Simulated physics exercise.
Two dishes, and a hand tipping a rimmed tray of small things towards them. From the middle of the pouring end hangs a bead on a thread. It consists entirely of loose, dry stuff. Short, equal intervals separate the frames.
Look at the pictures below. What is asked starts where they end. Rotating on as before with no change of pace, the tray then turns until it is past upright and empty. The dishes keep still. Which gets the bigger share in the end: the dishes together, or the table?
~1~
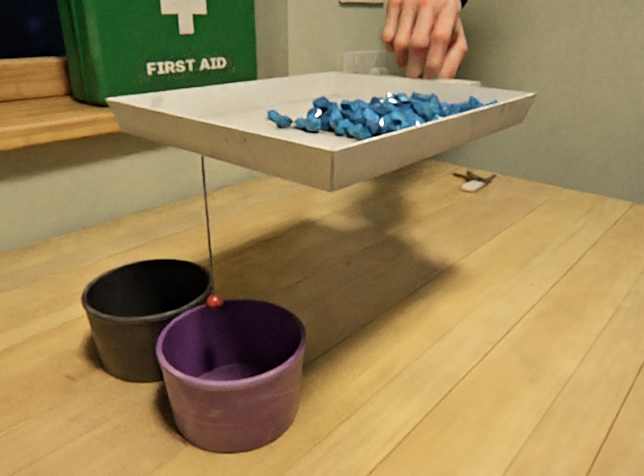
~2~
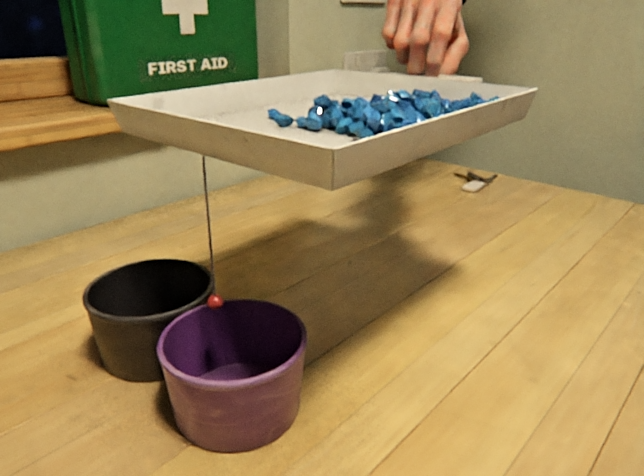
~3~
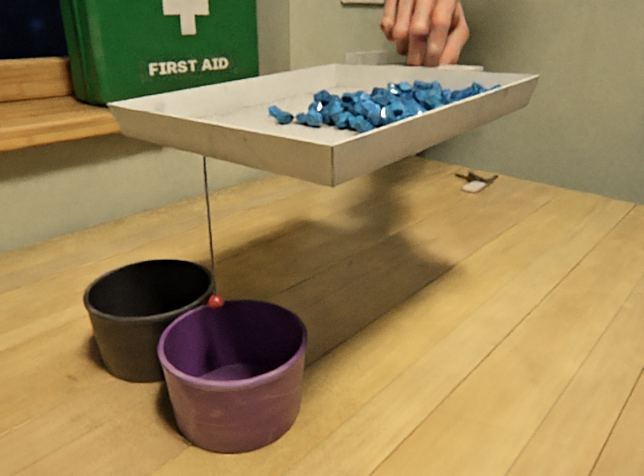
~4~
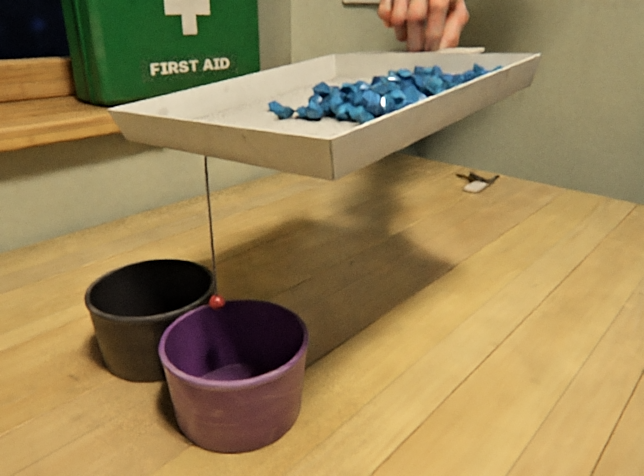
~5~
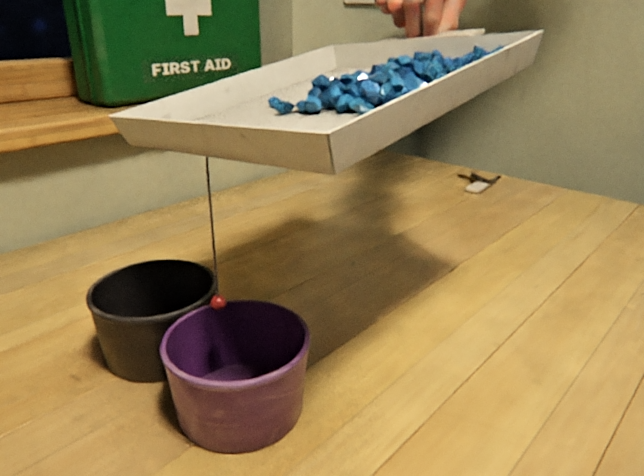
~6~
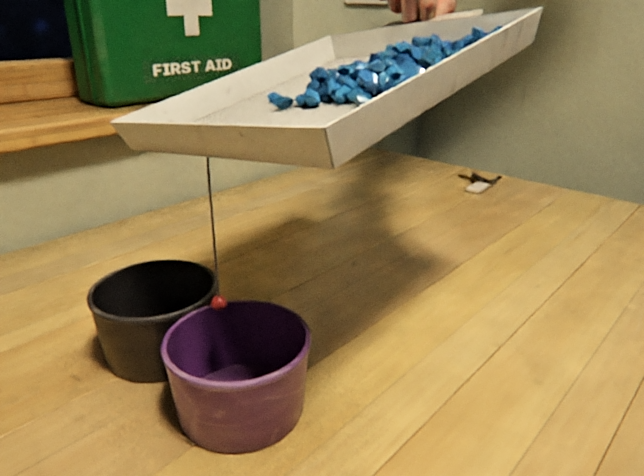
Mostly kept.
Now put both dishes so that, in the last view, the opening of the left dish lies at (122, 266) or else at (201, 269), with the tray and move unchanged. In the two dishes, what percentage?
Roughly 70 per cent, and 30 per cent.
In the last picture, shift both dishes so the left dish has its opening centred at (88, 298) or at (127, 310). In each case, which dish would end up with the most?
Try 1: The leftmost dish; try 2: The leftmost dish.
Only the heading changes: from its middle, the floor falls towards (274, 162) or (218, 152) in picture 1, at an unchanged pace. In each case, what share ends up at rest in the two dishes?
In order, some 10 % and some 20 %.
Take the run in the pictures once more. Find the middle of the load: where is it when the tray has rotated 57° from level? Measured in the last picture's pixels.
I'd put the middle close to (176, 124).
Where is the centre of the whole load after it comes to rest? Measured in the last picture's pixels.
I'd put the middle somewhere around (151, 335).
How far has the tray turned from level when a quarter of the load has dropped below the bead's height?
It is at around 70 degrees.
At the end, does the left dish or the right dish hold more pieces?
That's going to be the left-positioned one.
Shortly afterwards, tray tipped steeply; all but a few on the tray; a little in the air.
Next, tray tipped right over; near a third on the tray; near a third in the left dish; near a quarter outside both; a little in the air.
Some moments later, tray tipped past a quarter turn; the bulk in the left dish; near a quarter outside both.
In the end, tray tipped past a quarter turn; none at all in the right dish; the bulk in the left dish; near a quarter outside both.
